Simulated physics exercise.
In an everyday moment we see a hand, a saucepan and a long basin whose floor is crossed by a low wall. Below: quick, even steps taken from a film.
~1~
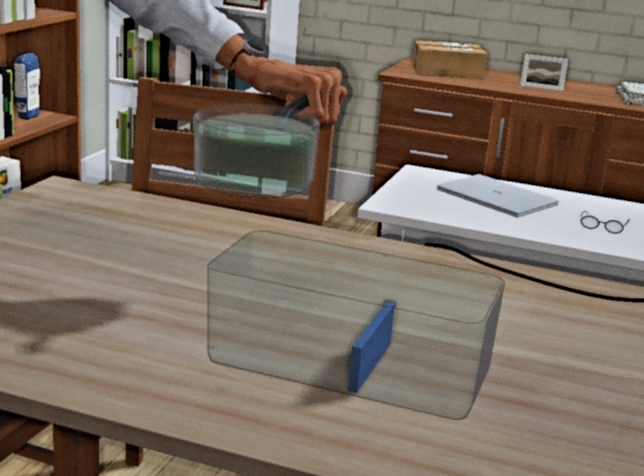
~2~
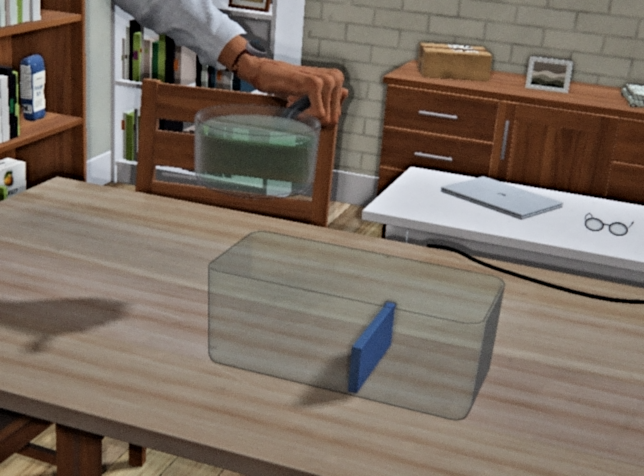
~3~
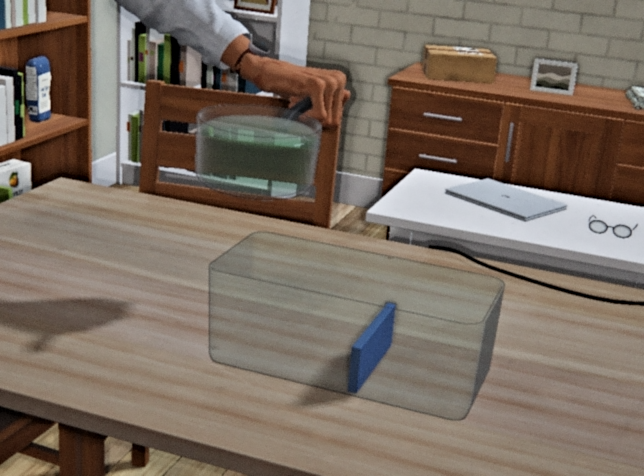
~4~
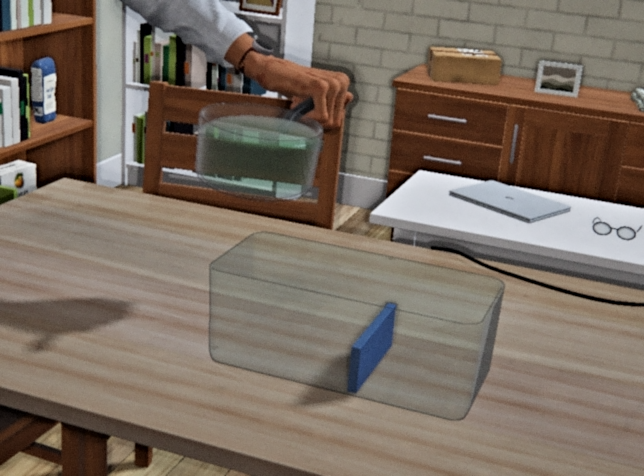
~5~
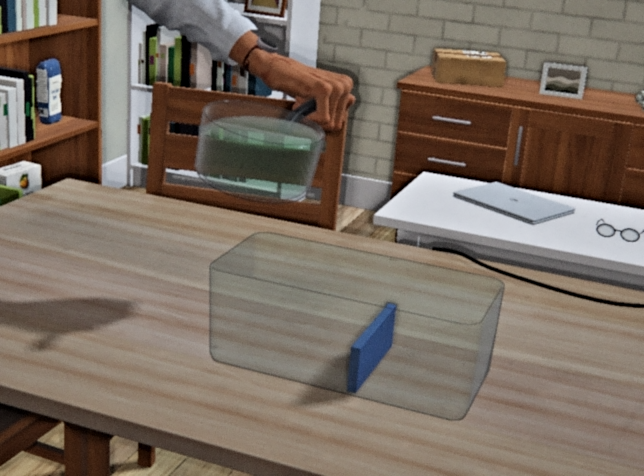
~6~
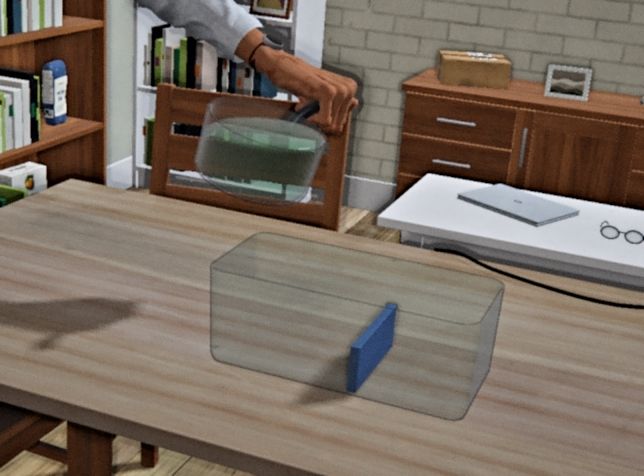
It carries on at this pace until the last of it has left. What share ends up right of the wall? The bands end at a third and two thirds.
I expect what gathers right of the wall to fall below one third.
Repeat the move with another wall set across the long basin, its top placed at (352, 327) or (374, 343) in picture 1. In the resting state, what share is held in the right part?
In order, near 55 and 30 in a hundred.
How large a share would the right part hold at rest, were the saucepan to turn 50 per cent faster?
About 10 %.
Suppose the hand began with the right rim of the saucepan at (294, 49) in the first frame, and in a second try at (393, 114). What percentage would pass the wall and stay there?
First try 10 %, second try 90 %.
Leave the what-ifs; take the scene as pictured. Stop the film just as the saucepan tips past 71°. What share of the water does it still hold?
Still holding around 50 %, give or take.
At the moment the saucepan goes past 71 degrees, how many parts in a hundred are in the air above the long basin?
Roughly 30 %.
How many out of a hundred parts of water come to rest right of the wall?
Roughly 15 %.
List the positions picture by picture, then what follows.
In the first picture, it leans 0°; its right rim is at (315, 130); the water meets the walls at (205, 119) and (314, 136); the long basin's rim runs from (230, 249) to (495, 302); the wall's top is at (374, 325).
In the second picture, it leans 1°; its right rim is at (315, 131); the water meets the walls at (206, 120) and (314, 138).
In the third picture, it leans 2°; its right rim is at (317, 134); the water meets the walls at (208, 120) and (315, 139).
In the fourth picture, it leans 5°; its right rim is at (318, 138); the water meets the walls at (210, 120) and (317, 140).
In the fifth picture, it leans 9°; its right rim is at (319, 143); the water meets the walls at (212, 121) and (319, 141).
In the sixth picture, it leans 15°; its right rim is at (321, 149); the water meets the walls at (213, 122) and (322, 143).
A moment on, the saucepan is tipped part way and 48 per cent is still to pour, 16 is left of the wall and 5 right of it.
Next, the saucepan is tipped right over and 7 per cent is still to pour, 70 is left of the wall and 17 right of it.
Then the saucepan is tipped right over and 0 per cent is still to pour, 82 is left of the wall and 17 right of it.
Later the saucepan is tipped right over and 0 per cent is still to pour, 82 is left of the wall and 17 right of it.
In the end 82 per cent lies left of the wall, 17 right of it and 1 outside.
